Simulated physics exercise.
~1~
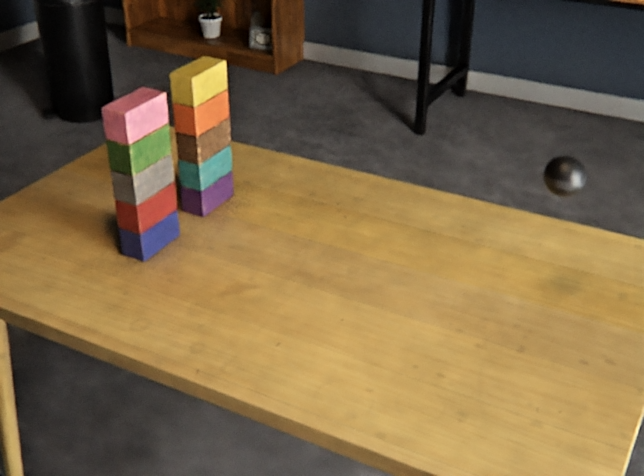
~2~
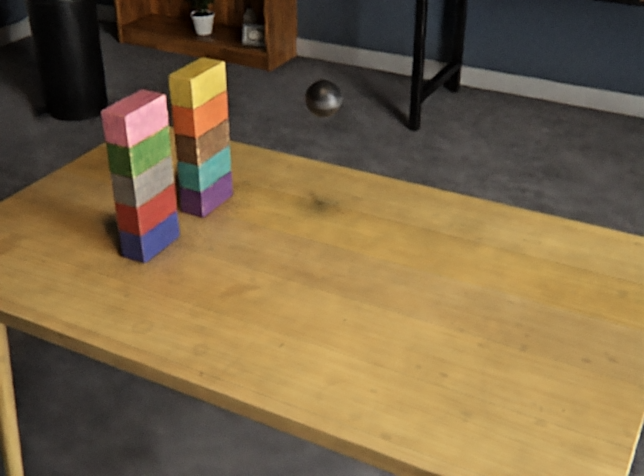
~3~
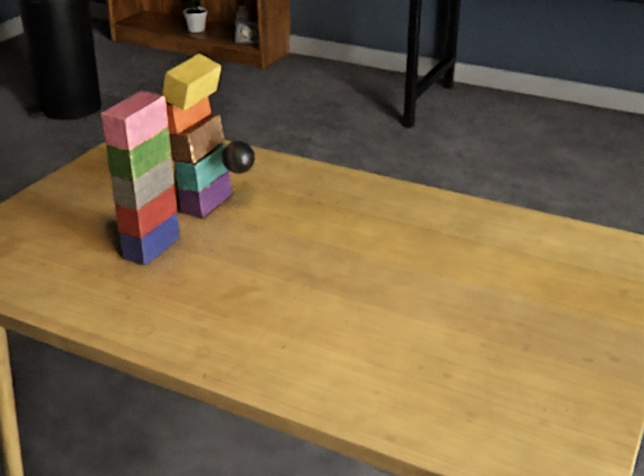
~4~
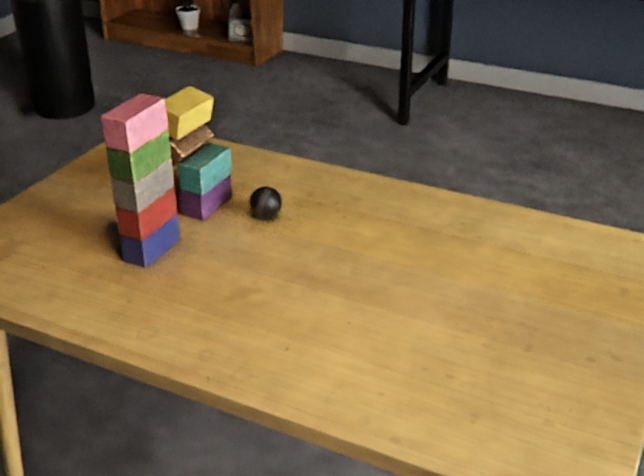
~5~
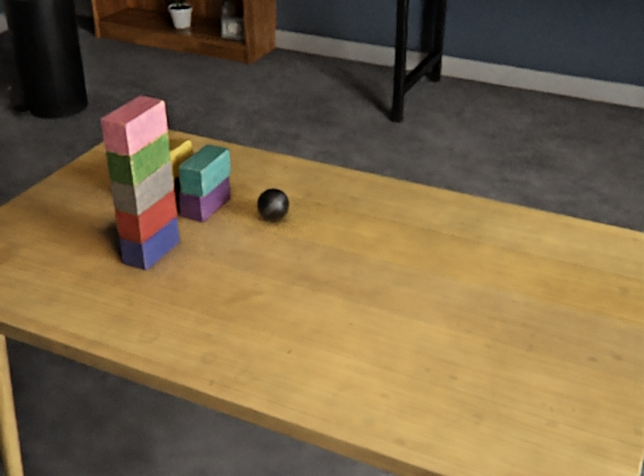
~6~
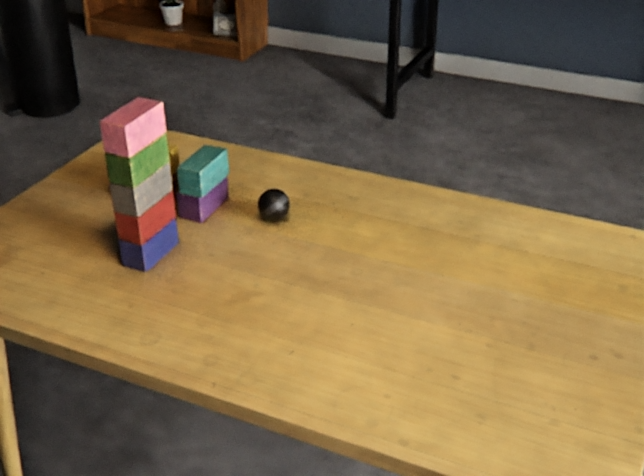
A dark ball flew in from the right and hit the rear stack of coloured blocks, knocking off its yellow, orange and brown blocks, while the turquoise and purple ones and the whole front stack stayed standing and the ball rested on the table nearby.
